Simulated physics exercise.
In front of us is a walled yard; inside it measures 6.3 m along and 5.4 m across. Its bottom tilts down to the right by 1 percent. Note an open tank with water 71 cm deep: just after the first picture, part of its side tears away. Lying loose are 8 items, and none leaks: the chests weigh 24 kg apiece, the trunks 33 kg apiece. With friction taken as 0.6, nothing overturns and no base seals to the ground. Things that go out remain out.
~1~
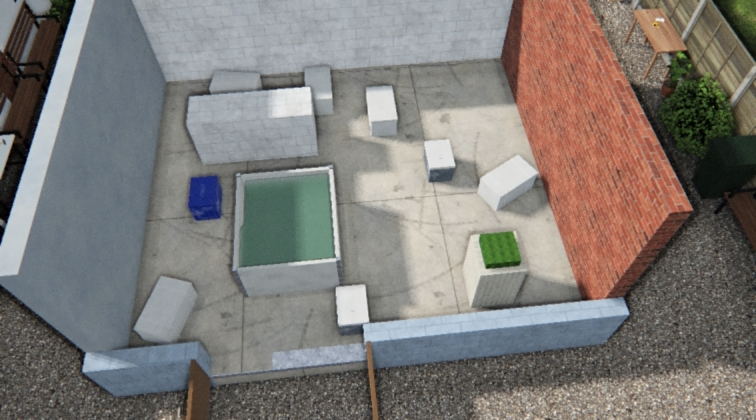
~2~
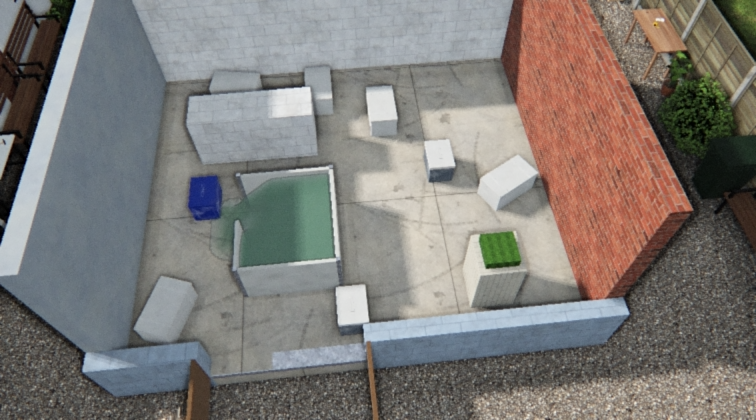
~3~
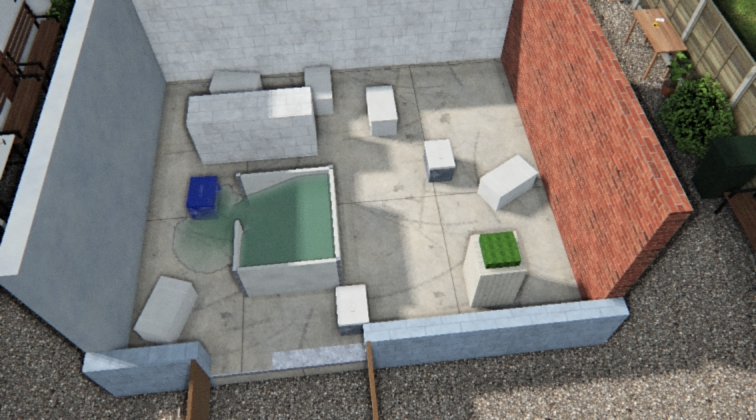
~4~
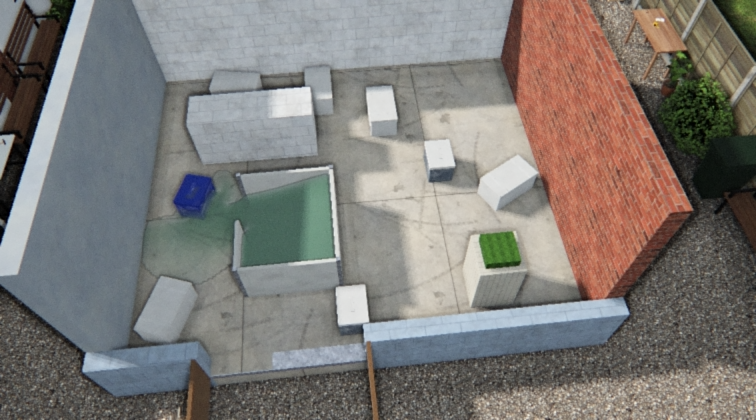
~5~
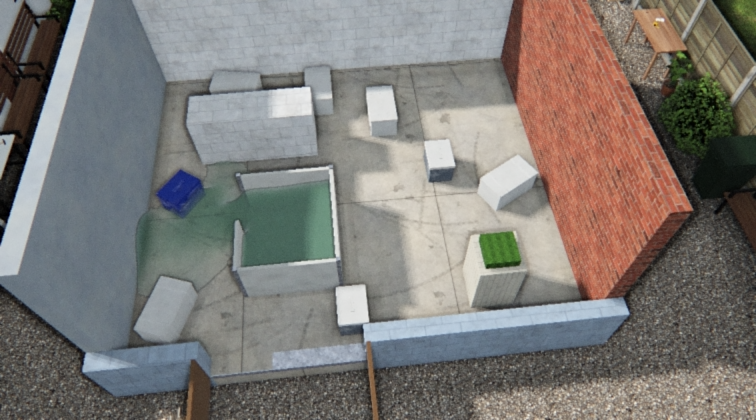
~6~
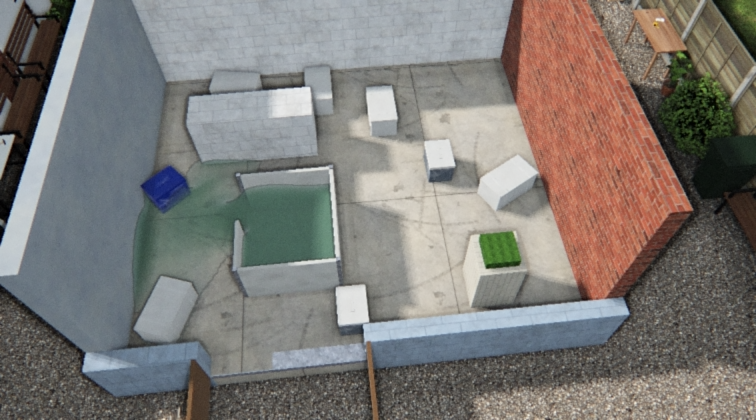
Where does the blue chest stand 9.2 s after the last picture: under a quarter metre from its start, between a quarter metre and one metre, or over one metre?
Expect a big change in position.
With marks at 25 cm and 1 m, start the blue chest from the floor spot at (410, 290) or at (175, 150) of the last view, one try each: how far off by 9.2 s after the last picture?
In that order: It holds its place; it ends far away.
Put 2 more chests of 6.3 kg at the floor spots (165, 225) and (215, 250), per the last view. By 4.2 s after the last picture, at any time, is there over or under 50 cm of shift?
Lab note - in order: Above threshold / above threshold.
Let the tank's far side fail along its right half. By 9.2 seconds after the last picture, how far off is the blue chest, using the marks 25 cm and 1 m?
Had it gone that way, the blue chest would sit tight.
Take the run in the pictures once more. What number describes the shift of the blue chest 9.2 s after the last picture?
Roughly 200 centimetres.
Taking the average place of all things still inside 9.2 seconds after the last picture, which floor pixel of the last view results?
That lands at roughly (360, 169).
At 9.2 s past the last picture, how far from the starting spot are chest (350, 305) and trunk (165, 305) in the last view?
First 0 cm, then 80 cm.
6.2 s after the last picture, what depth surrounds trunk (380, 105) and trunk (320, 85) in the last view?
Depth approx. 3 cm / 7 cm.
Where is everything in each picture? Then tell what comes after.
In the first frame, the blue chest at (202, 191), on the bottom; water covers 1.9 m2; 0 of 8 have shifted.
In the second frame, the blue chest at (202, 191) rests on the ground; water covers 2.4 m2; 0 of 8 have shifted.
In the third frame, the blue chest at (201, 191) rests on the ground; water covers 3.1 m2; 0 of 8 have shifted.
In the fourth frame, the blue chest at (192, 190), on the bottom, 16 cm from its start; 3.9 m2 under water; 1 of 8 have shifted.
In the fifth frame, the blue chest at (178, 187) rests on the ground, 39 cm from its start; water covers 4.5 m2; 1 of 8 have shifted.
In the sixth frame, the blue chest at (162, 182) rests on the ground, 66 cm from its start; 4.8 m2 under water; 1 of 8 have shifted.
Then, 1.2 s after the last picture the blue chest is near (190, 76), 2.6 m from its start, aground; 0 of 8 are out; 0 afloat.
Then, 3.8 s after the last picture the blue chest is near (264, 100), 2.0 m from its start, aground; 0 of 8 are out; 0 afloat.
Then, 6.2 s after the last picture the blue chest is near (265, 105), 1.9 m from its start, aground; 0 of 8 are out; 0 afloat.
Then, 9.2 s after the last picture the blue chest is near (265, 105), 1.9 m from its start, aground; 0 of 8 are out; 0 afloat.
